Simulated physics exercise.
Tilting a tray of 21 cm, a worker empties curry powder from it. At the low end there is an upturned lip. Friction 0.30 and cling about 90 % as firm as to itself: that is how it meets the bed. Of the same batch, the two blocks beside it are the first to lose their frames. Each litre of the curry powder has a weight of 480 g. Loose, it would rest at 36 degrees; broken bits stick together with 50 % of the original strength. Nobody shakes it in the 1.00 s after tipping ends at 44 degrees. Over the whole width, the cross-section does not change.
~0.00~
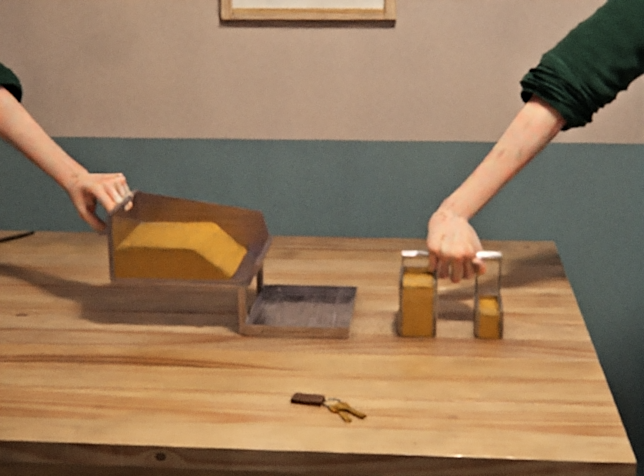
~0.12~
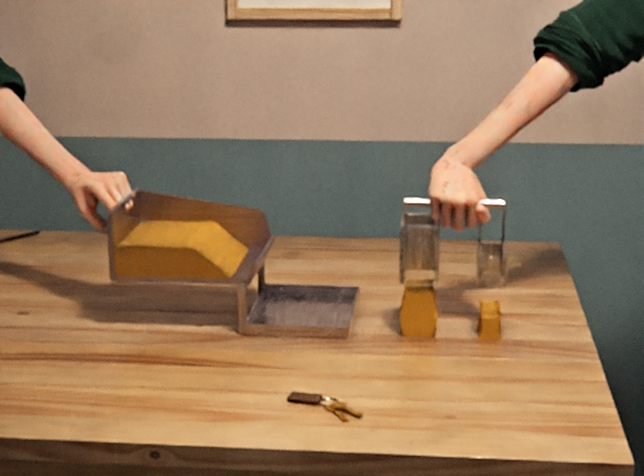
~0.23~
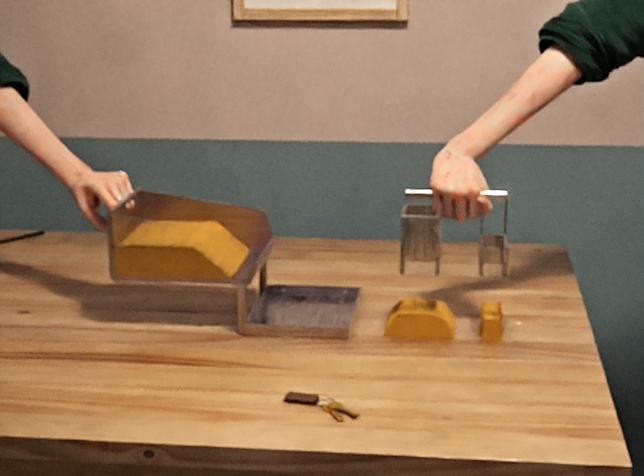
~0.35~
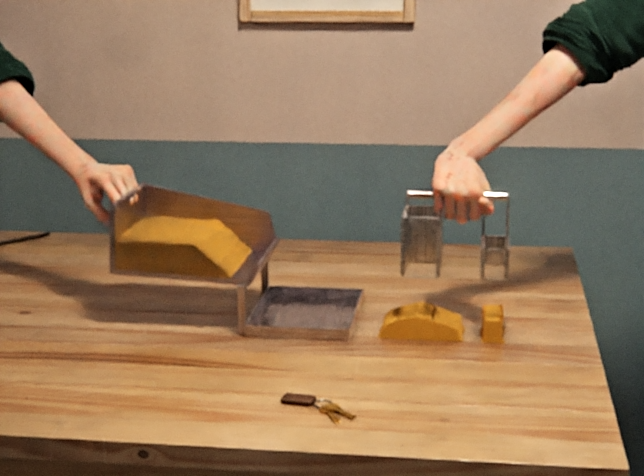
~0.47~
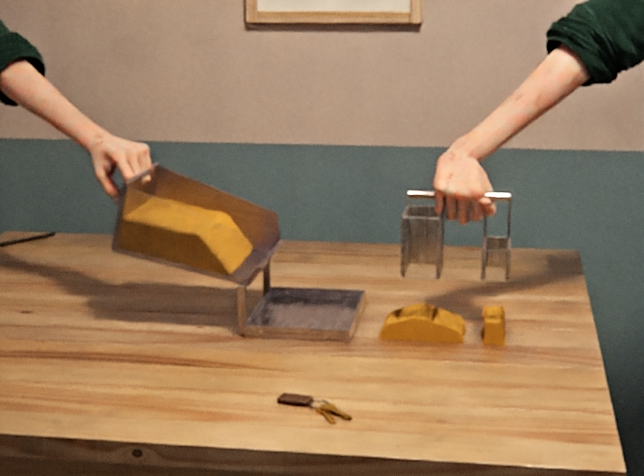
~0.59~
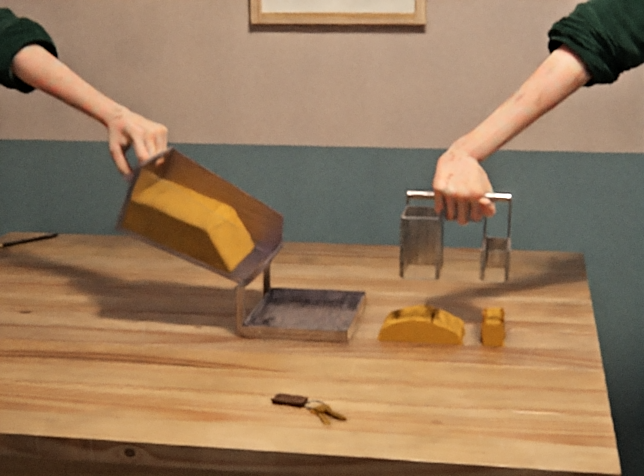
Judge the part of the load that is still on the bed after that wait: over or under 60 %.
Anticipate a value that misses 60 %.
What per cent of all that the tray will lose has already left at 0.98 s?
Roughly 20 per cent.
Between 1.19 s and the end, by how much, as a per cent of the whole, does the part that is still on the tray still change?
Change to the end: Approx. 8 %.
After 0.77 s, the tilt is 37 degrees and 100 % is on the bed.
After 0.98 s, the tilt is 44 degrees and 88 % is on the bed.
After 1.19 s, the tilt is 44 degrees and 59 % is on the bed.
After 1.41 s, the tilt is 44 degrees and 52 % is on the bed.
After 1.91 s, the tilt is 44 degrees and 51 % is on the bed.
